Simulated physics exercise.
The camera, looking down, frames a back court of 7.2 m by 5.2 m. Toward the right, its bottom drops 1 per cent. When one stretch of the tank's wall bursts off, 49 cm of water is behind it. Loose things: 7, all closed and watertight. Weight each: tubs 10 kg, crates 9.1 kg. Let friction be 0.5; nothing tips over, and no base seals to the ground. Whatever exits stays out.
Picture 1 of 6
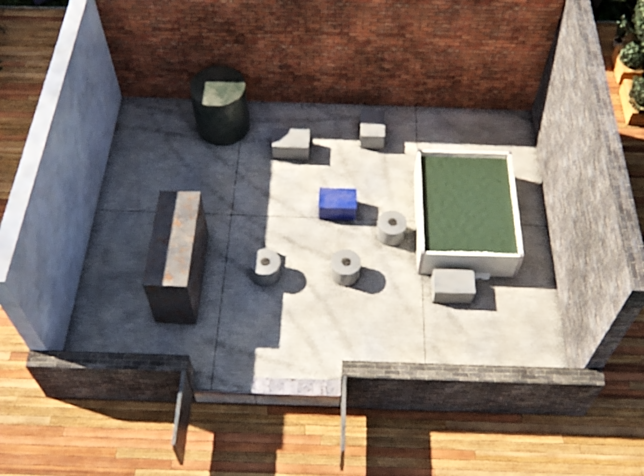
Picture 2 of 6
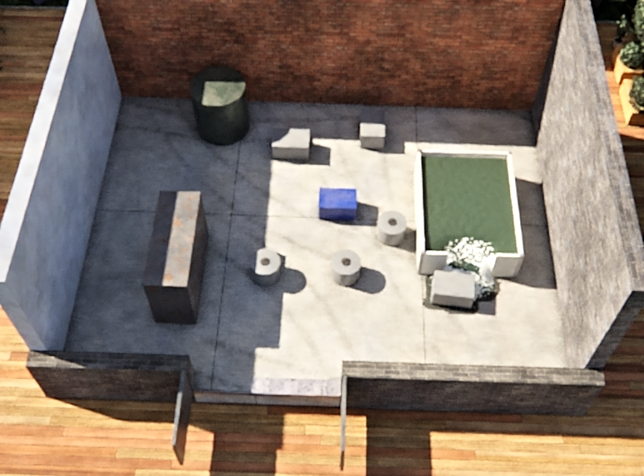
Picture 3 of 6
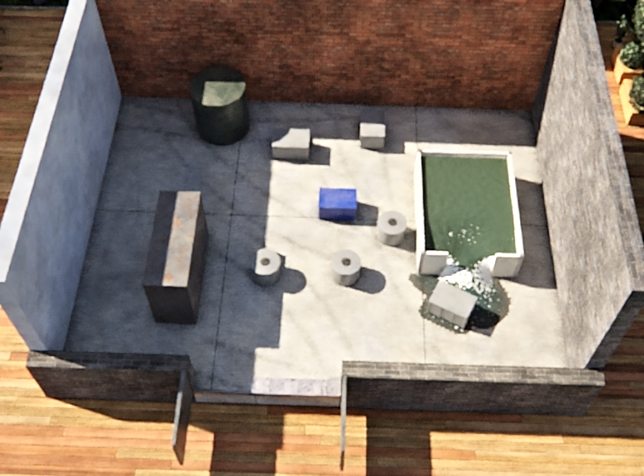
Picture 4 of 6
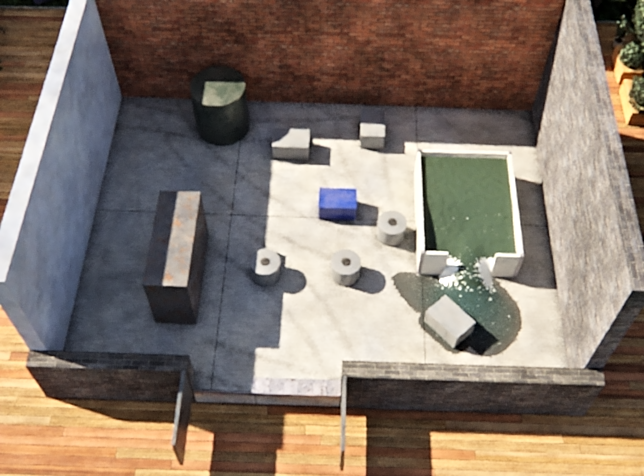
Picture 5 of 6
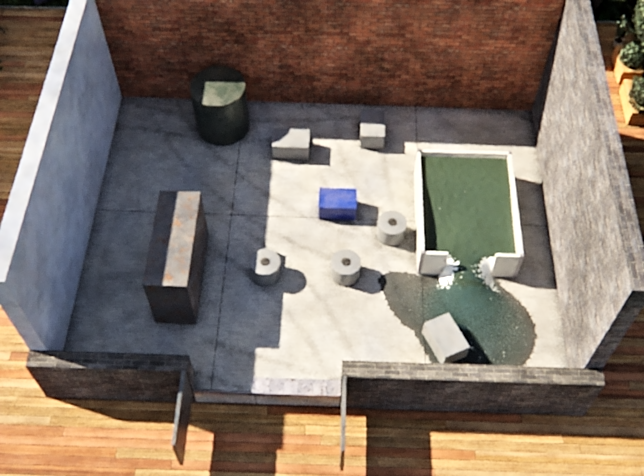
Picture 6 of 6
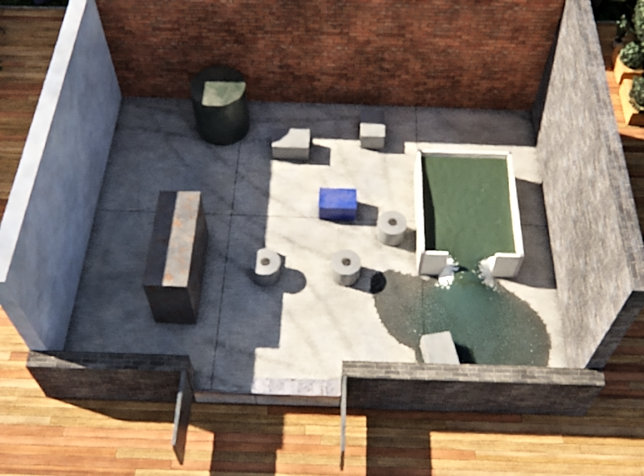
The clip shows a walled court with scattered blocks and a blue crate, where the near wall of a water tank bursts open; water pours across the floor, pushing a pale block toward the front wall while the others stay put.
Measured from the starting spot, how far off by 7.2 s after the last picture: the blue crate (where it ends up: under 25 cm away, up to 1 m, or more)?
The blue crate remains almost where it was.
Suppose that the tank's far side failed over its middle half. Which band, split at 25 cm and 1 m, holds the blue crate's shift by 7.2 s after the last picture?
If that happened, the blue crate does not really move.
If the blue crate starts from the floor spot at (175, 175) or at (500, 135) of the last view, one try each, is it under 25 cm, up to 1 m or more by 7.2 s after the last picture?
Spot one - it barely budges; spot two - it is swept away.
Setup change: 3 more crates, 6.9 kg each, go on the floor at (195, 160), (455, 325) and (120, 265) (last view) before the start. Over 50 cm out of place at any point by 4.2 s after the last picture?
In that order: Under, more, less.
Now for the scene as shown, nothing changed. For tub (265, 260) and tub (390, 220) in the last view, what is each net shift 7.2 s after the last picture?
First 10 cm, then 0 cm.
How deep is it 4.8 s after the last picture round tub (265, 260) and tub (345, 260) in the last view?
First about 4 cm, second about 2 cm.
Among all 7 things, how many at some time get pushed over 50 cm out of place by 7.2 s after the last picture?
Result: 1.
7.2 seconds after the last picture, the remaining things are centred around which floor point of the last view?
They're centred close to (319, 217).
Then, 0.9 s after the last picture the blue crate is near (338, 198), 0.0 m from its start, aground; 0 of 7 are out; 1 afloat.
Then, 2.8 s after the last picture the blue crate is near (338, 198), 0.0 m from its start, aground; 0 of 7 are out; 0 afloat.
Then, 4.8 s after the last picture the blue crate is near (338, 198), 0.0 m from its start, aground; 0 of 7 are out; 1 afloat.
Then, 7.2 s after the last picture the blue crate is near (338, 198), 0.0 m from its start, aground; 0 of 7 are out; 0 afloat.
